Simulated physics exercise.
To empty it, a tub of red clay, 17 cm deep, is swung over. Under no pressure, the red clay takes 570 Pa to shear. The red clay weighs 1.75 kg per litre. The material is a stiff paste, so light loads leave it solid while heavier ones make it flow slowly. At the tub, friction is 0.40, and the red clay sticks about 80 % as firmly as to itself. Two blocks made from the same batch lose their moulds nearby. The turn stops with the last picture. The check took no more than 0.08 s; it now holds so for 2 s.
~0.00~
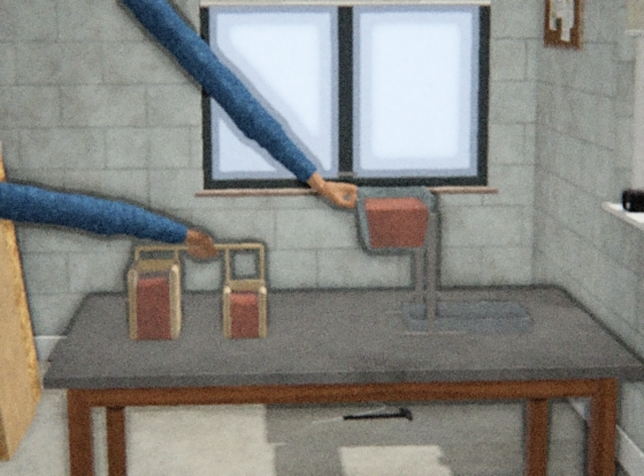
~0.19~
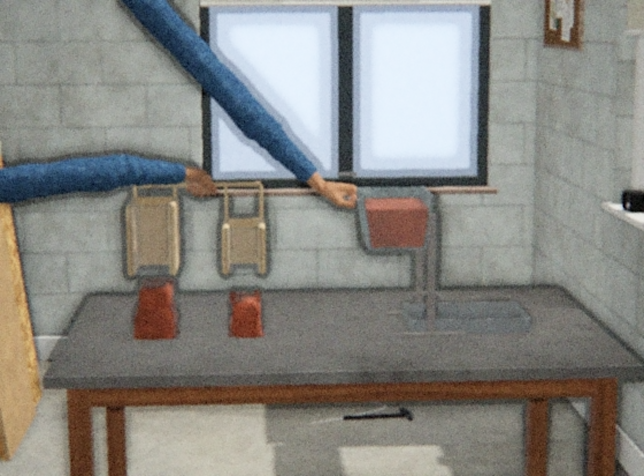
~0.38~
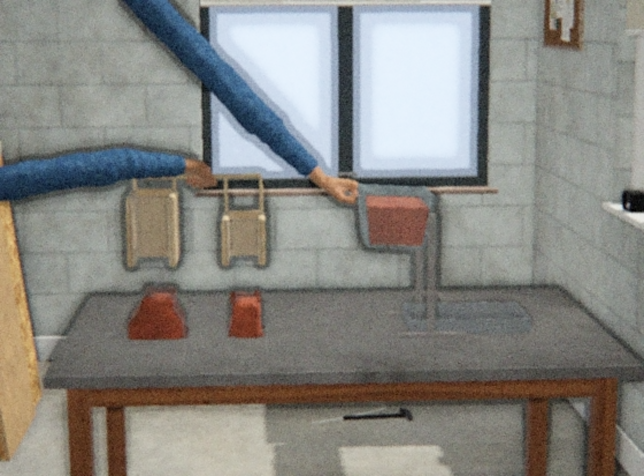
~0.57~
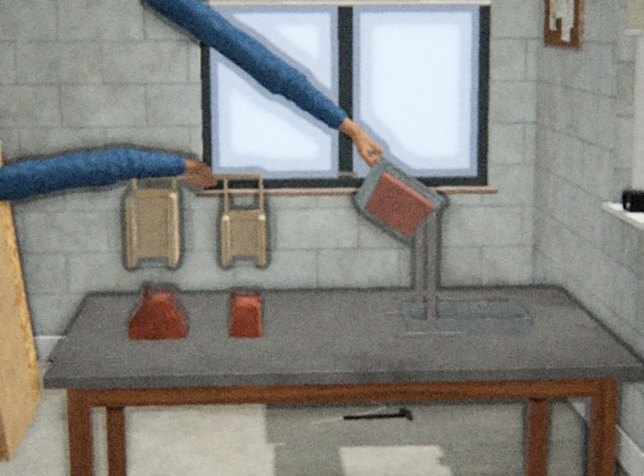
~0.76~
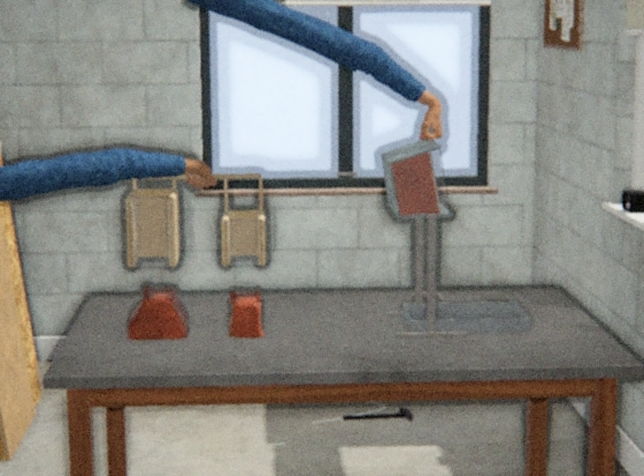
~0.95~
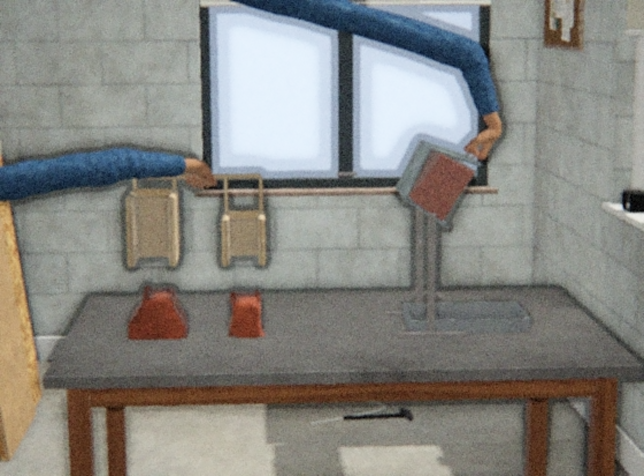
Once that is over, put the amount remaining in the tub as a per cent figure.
The amount remaining comes to about 0 %.
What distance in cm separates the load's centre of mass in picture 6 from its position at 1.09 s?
Roughly 12 cm.
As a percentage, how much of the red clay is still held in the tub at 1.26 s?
Roughly 0 per cent.
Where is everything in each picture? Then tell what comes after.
Handle-side rim at (365, 198), tilt 0 degrees; crest of the red clay at (417, 208); block heights 20 cm, 13 cm (left to right), in the first picture.
Handle-side rim at (365, 198), tilt 0 degrees; crest of the red clay at (417, 208); block heights 17 cm, 12 cm (left to right), in the second picture.
Handle-side rim at (366, 194), tilt 3 degrees; crest of the red clay at (370, 206); block heights 14 cm, 12 cm (left to right), in the third picture.
Handle-side rim at (388, 163), tilt 35 degrees; crest of the red clay at (383, 176); block heights 14 cm, 12 cm (left to right), in the fourth picture.
Handle-side rim at (441, 148), tilt 80 degrees; crest of the red clay at (427, 154); block heights 14 cm, 12 cm (left to right), in the fifth picture.
Handle-side rim at (479, 166), tilt 117 degrees; crest of the red clay at (441, 156); block heights 14 cm, 12 cm (left to right), in the sixth picture.
After 1.09 s, the tub is at 117 degrees and holds 35 %.
After 1.26 s, the tub is at 117 degrees and holds 0 %.
After 1.43 s, the tub is at 117 degrees and holds 0 %.
After 1.60 s, the tub is at 117 degrees and holds 0 %.
After 2.95 s, the tub is at 117 degrees and holds 0 %.
